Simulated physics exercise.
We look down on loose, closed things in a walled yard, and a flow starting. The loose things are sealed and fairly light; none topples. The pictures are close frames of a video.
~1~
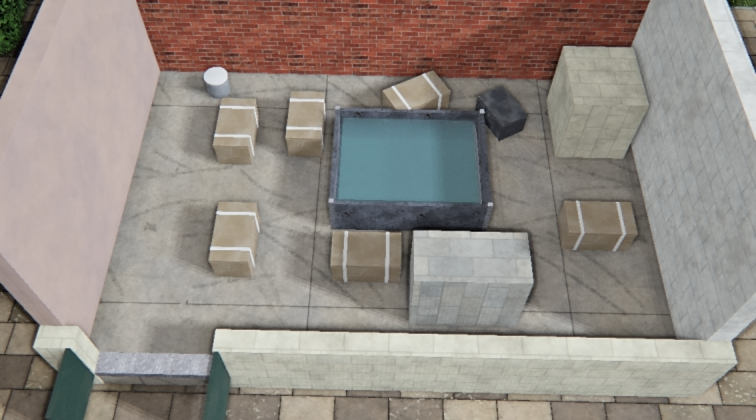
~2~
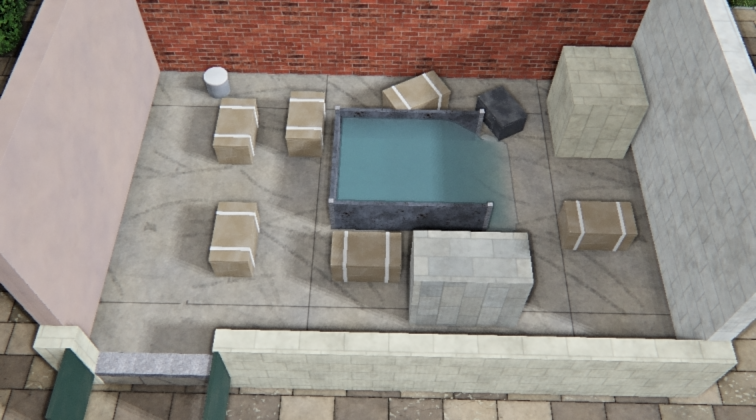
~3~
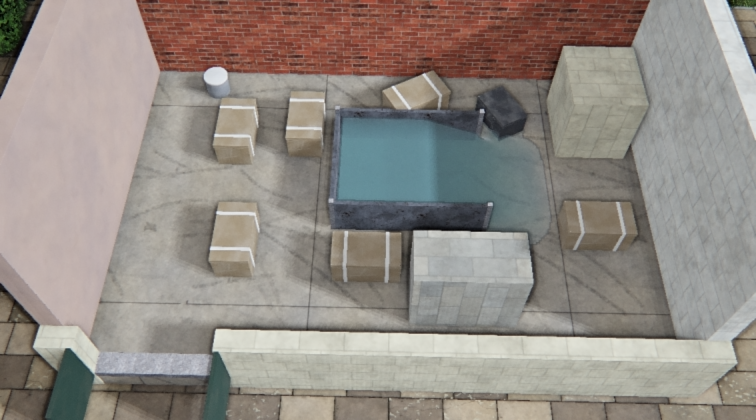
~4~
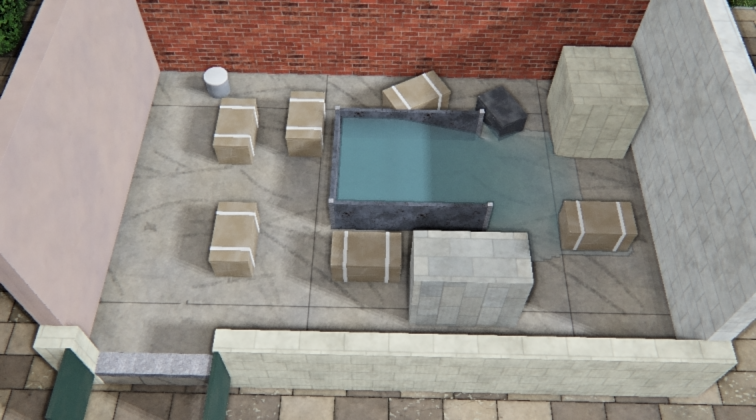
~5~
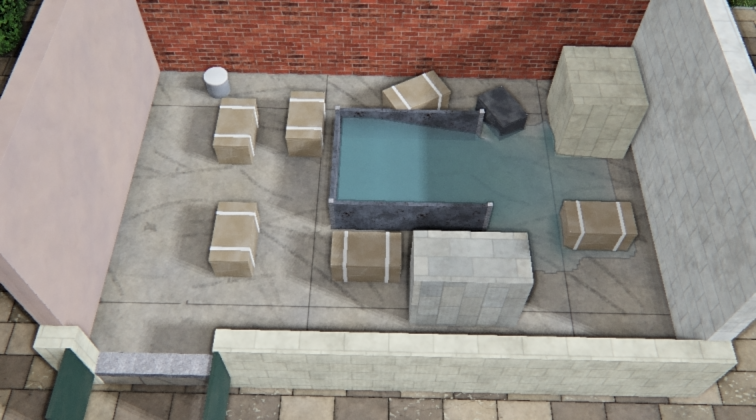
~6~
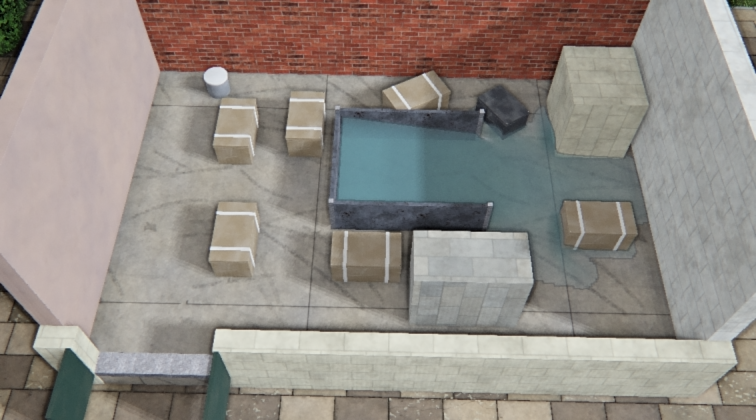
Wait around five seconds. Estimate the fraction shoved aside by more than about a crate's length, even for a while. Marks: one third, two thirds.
It is under a third.
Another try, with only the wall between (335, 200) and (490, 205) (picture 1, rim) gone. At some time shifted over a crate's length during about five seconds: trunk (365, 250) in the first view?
Verdict: Pushed that far.
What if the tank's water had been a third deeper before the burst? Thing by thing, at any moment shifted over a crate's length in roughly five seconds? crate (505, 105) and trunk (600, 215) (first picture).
One after the other: Yes, shifted that much.
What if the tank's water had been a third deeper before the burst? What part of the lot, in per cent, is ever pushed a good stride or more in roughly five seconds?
I make it 20 per cent.
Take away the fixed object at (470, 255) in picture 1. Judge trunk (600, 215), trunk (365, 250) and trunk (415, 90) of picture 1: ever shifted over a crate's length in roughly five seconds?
As listed: Swept aside, less than that, less than that.
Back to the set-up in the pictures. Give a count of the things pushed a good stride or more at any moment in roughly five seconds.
That makes 1.
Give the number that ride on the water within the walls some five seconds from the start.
I count 1.
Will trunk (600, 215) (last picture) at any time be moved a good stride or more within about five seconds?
Verdict: Swept aside.
A moment on, 0 of 8 are well off their spots; 0 afloat.
Next, 1 of 8 are well off their spots; 0 afloat.
Later, 1 of 8 are well off their spots; 1 afloat.
In the end, 1 of 8 are well off their spots, and 1 have been at some point; 1 afloat.
